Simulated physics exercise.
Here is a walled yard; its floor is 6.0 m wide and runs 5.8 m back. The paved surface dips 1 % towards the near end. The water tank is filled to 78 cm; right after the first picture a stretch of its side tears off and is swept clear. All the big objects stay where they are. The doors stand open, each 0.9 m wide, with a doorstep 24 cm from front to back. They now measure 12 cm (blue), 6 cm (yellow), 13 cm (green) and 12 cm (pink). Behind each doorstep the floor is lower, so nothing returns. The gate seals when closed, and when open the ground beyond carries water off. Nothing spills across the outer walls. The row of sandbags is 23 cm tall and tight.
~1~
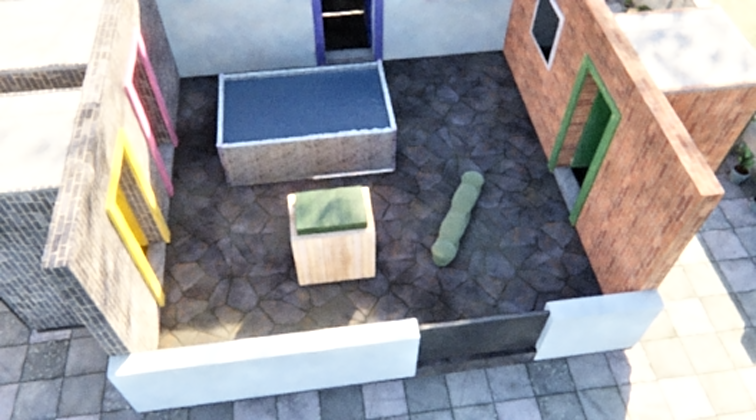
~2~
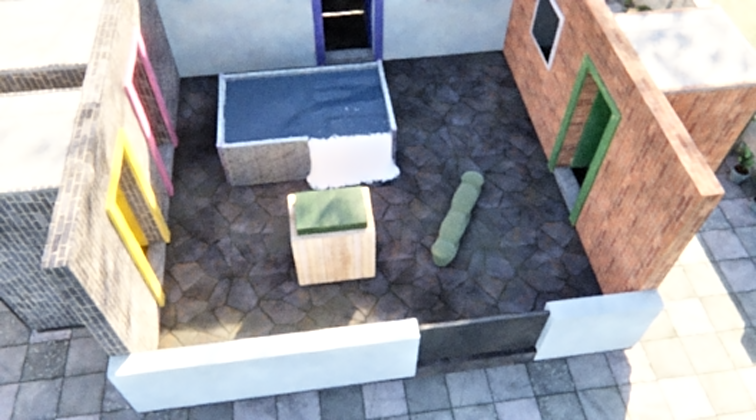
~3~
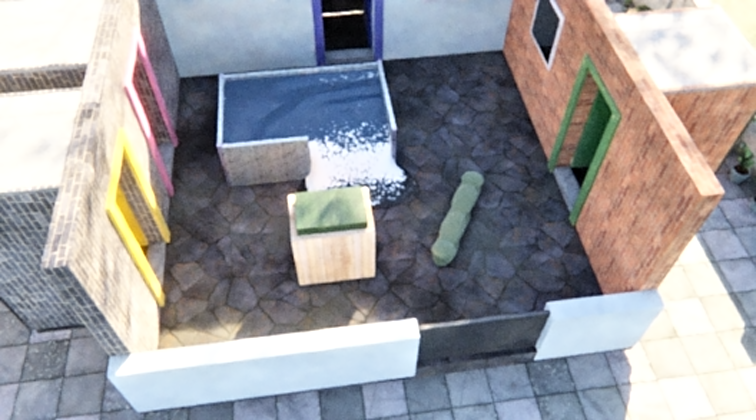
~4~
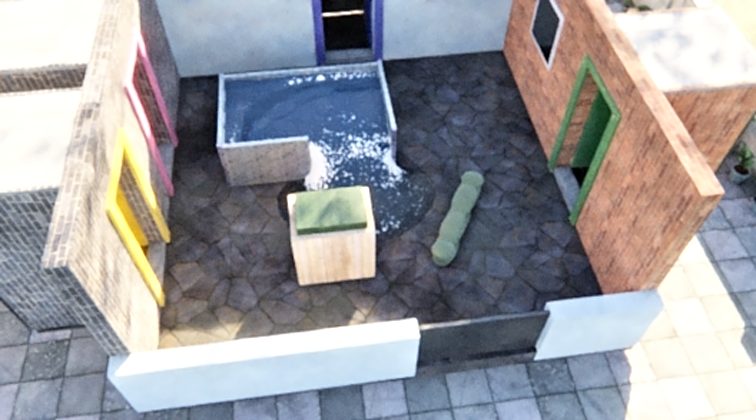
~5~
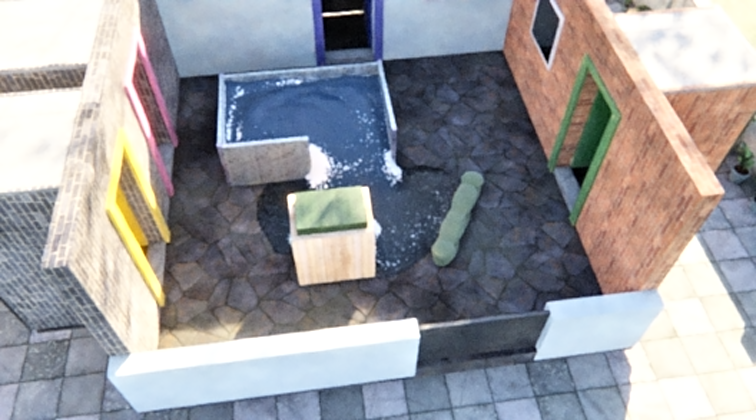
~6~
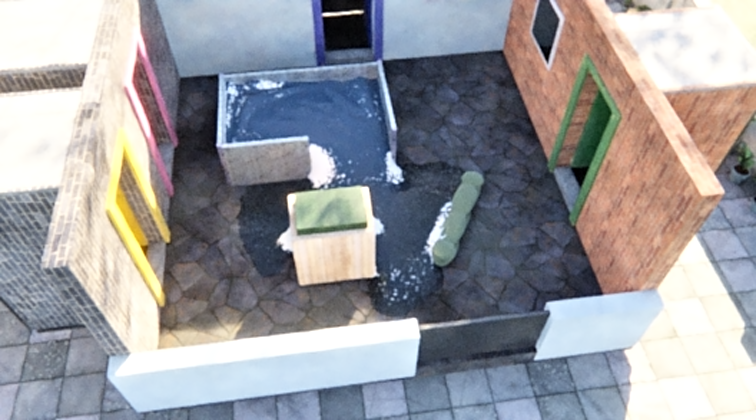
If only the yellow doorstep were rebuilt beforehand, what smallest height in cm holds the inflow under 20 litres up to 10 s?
Some 16 cm above the ground.
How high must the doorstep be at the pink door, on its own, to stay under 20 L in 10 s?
Roughly 7.5 cm at pink.
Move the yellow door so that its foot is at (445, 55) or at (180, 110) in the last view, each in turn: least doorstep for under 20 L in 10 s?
Roughly 8.5 and 8.0 cm.
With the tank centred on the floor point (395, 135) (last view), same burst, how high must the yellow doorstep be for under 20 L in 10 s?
Some 8.0 cm.
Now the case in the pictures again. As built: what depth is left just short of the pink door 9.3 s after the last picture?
Roughly 7.5 cm deep.
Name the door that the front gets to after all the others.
The blue one.
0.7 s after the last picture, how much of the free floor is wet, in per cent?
About 30 per cent.
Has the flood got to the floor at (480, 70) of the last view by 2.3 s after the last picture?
It is dry.
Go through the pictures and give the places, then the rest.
Still water, 78 cm deep, in the water tank at (305, 106); the yellow door at (143, 226) is dry, in the first frame.
The gap is at (351, 160), the front 0.3 m out at a hidden place; the back of the water tank holds 78 cm, in the second frame.
The gap is at (351, 161), the front 0.8 m out at a hidden place; the back of the water tank holds 76 cm, in the third frame.
Water pours out at (351, 162) and has run 1.3 m, to a hidden place; about 11 cm deep outside, 69 cm at the back, in the fourth frame.
The gap is at (351, 162), the front 1.9 m out at (385, 273); the back of the water tank holds 66 cm, in the fifth frame.
Water pours out at (351, 162) and has run 2.5 m, to (392, 311); about 7 cm deep outside, 67 cm at the back; the yellow door at (143, 226), 3.2 m from the gap, is still 1.3 m from the nearest water, in the sixth frame.
Then, 0.7 s after the last picture water covers 30 % of the floor, deepest (52 cm) near (432, 253); 9 cm at the yellow door, 0 litres in over its 6 cm doorstep.
Then, 2.3 s after the last picture water covers 70 % of the floor, deepest (32 cm) near (353, 231); 14 cm at the yellow door, 69 litres in over its 6 cm doorstep.
Then, 9.3 s after the last picture water covers 95 % of the floor, deepest (14 cm) near (304, 101); 8 cm at the yellow door, 222 litres in over its 6 cm doorstep.
At the yellow door as built, the water peaked near 19 cm, 2.7 s after the last picture.
Run again over the same 10 s with other heights there, 56 litres in over 12.5 cm, 4 litres over 20 cm. The limit of 20 litres is kept from about 16 cm up.
